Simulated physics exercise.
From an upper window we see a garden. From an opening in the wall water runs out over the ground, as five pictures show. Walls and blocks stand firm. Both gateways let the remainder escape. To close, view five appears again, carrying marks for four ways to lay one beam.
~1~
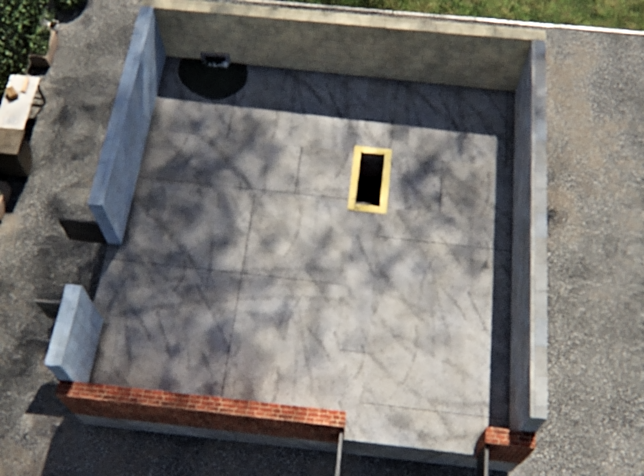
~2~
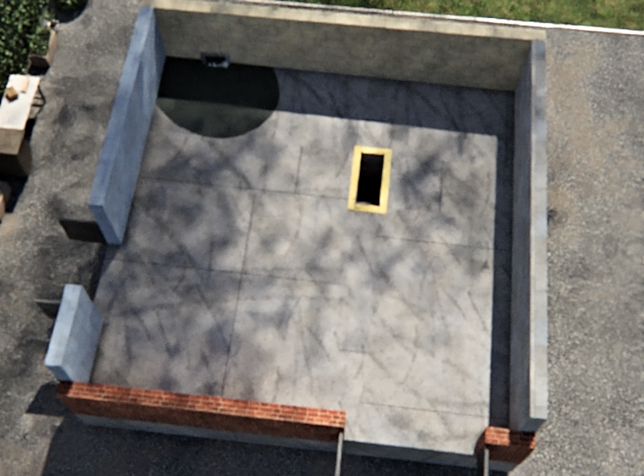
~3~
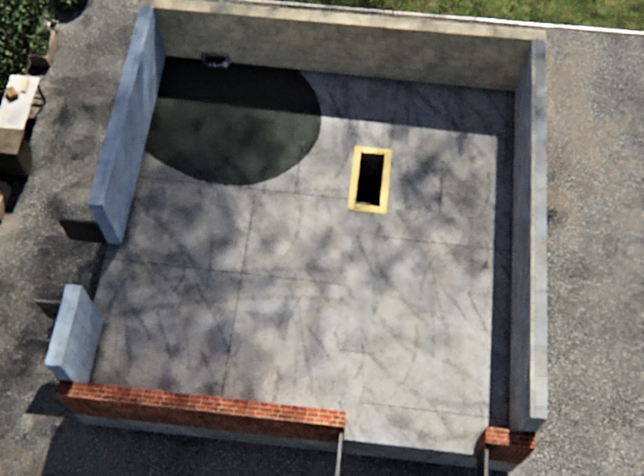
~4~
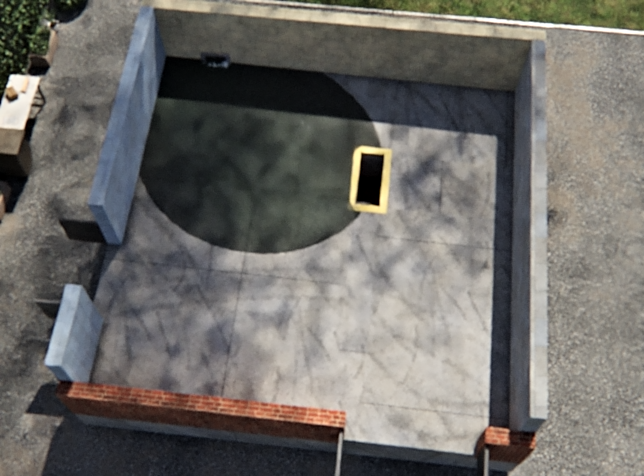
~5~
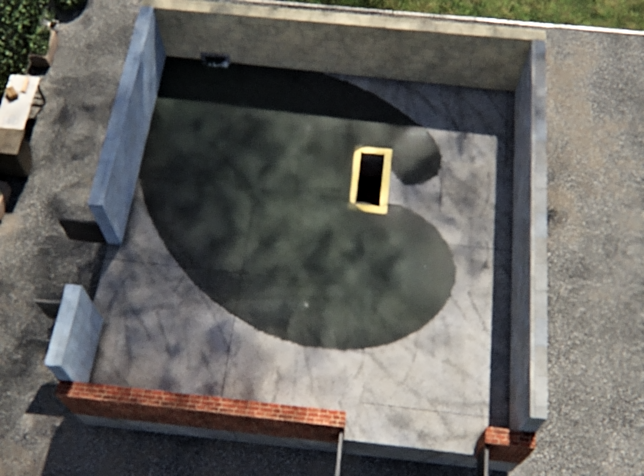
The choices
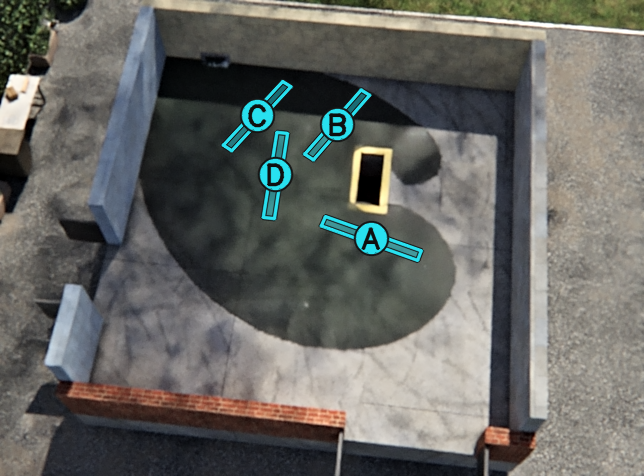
A walled, paved garden yard is seen from an upper window, looking steeply down. Grey walls enclose it, with a low red brick wall along the bottom, gaps at the left and lower right, a small outlet at upper left and a yellow-rimmed drain pit right of centre. Dark water spreads from the outlet across the paving, reaches the pit and enters it, then extends around it toward the lower right, while the camera stays still.
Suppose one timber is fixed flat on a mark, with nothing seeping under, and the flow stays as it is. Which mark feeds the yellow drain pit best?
I would pick spot A.
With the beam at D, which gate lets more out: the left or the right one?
The right gate.
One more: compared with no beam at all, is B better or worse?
Worse.
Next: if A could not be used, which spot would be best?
Here it is spot D.
On the marked copy, A from (323, 221) to (419, 255); B from (309, 157) to (365, 92); C from (227, 147) to (286, 84); D from (268, 218) to (282, 132).
Choosing A, about 29 % of the stream runs into the yellow drain pit, about 70 % out by the gates.
Choosing B, about 9 % of the stream runs into the yellow drain pit, about 89 % out by the gates.
Choosing C, about 7 % of the stream runs into the yellow drain pit, about 91 % out by the gates.
Choosing D, about 15 % of the stream runs into the yellow drain pit, about 83 % out by the gates.
